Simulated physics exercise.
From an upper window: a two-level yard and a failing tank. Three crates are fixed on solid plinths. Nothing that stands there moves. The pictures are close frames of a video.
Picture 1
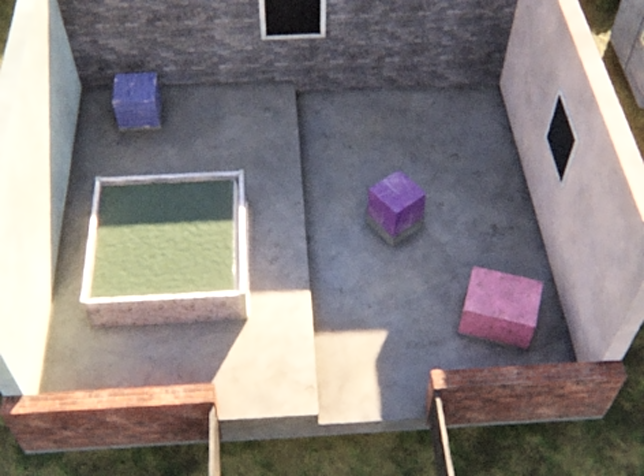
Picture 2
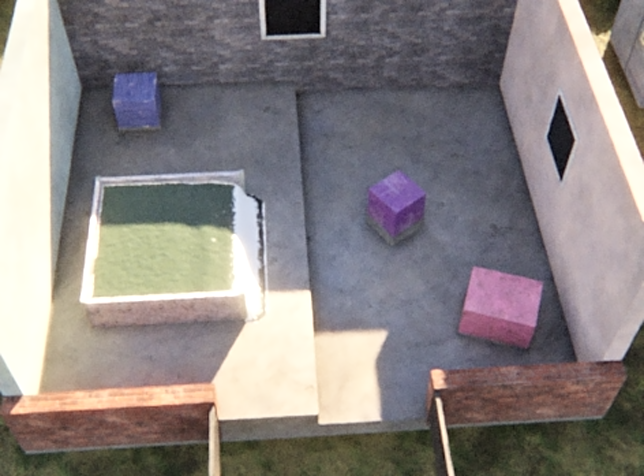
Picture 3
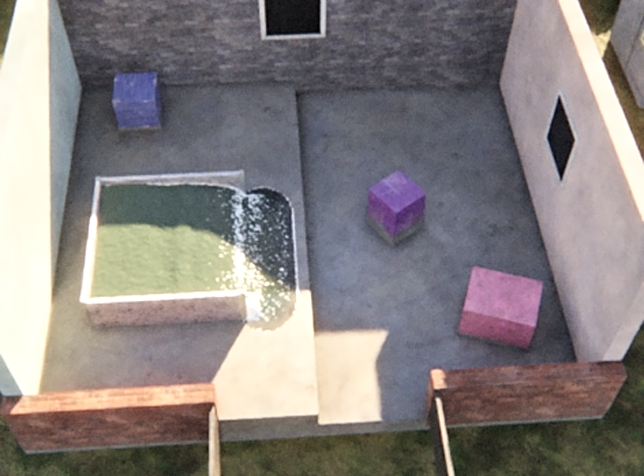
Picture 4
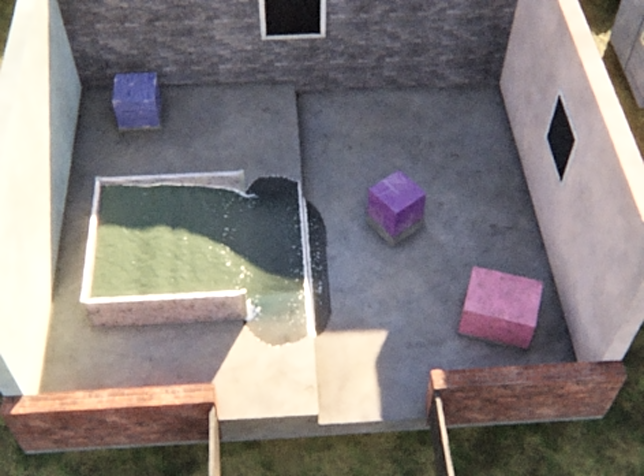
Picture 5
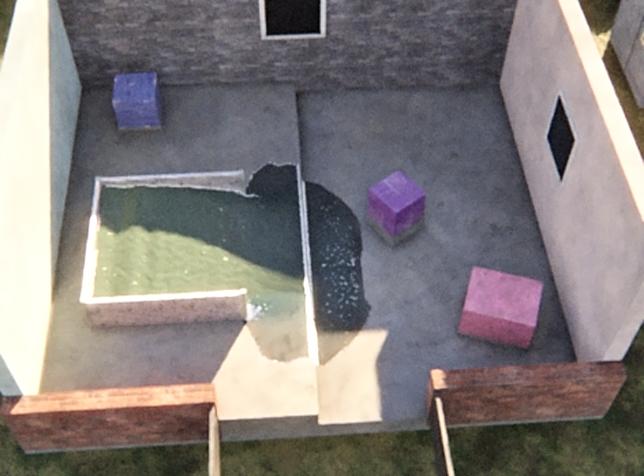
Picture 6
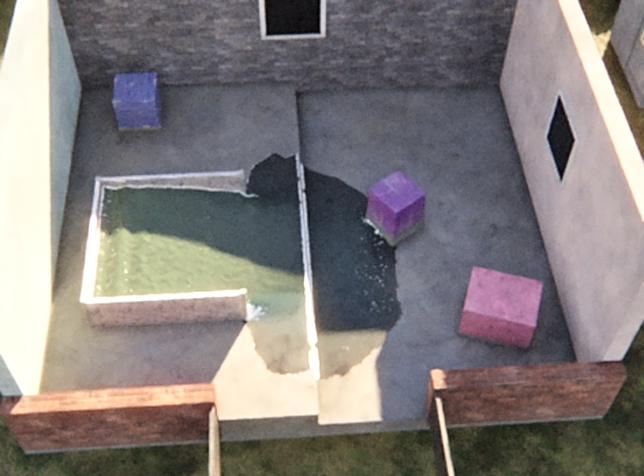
Water pours from the tank's right side and spreads across the yard to the purple block.
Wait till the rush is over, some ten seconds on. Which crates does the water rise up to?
One by one: The purple crate gets wet; the pink crate gets wet; the blue crate stays dry.
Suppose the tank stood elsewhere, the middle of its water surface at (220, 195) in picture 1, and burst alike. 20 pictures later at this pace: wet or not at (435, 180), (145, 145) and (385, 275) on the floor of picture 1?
In that order: Flooded, not flooded, flooded.
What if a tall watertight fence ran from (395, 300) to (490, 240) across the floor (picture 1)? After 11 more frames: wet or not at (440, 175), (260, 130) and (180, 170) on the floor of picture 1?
As listed: Under water, dry, clear.
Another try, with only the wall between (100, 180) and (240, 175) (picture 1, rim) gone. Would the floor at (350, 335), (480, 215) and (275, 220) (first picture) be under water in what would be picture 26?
In that order: Not flooded, dry, not flooded.
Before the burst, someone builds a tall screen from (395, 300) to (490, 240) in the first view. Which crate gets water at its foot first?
The purple-painted one.
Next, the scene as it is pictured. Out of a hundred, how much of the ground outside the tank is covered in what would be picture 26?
Roughly 55 per cent.
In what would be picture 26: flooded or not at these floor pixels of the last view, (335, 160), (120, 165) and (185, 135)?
In turn: Under water, free of water, dry.
A moment on, water covers 30 % of the floor; the purple crate water round its plinth, the pink crate water round its plinth, the blue crate not reached.
Next, water covers 50 % of the floor; the purple crate water round its plinth, the pink crate water round its plinth, the blue crate not reached.
Then, water covers 55 % of the floor; the purple crate water round its plinth, the pink crate water round its plinth, the blue crate not reached.
Later, water covers 60 % of the floor; the purple crate water round its plinth, the pink crate water round its plinth, the blue crate not reached.
In the end, water covers 60 % of the floor; the purple crate was topped, the pink crate was topped, the blue crate stayed above the water.
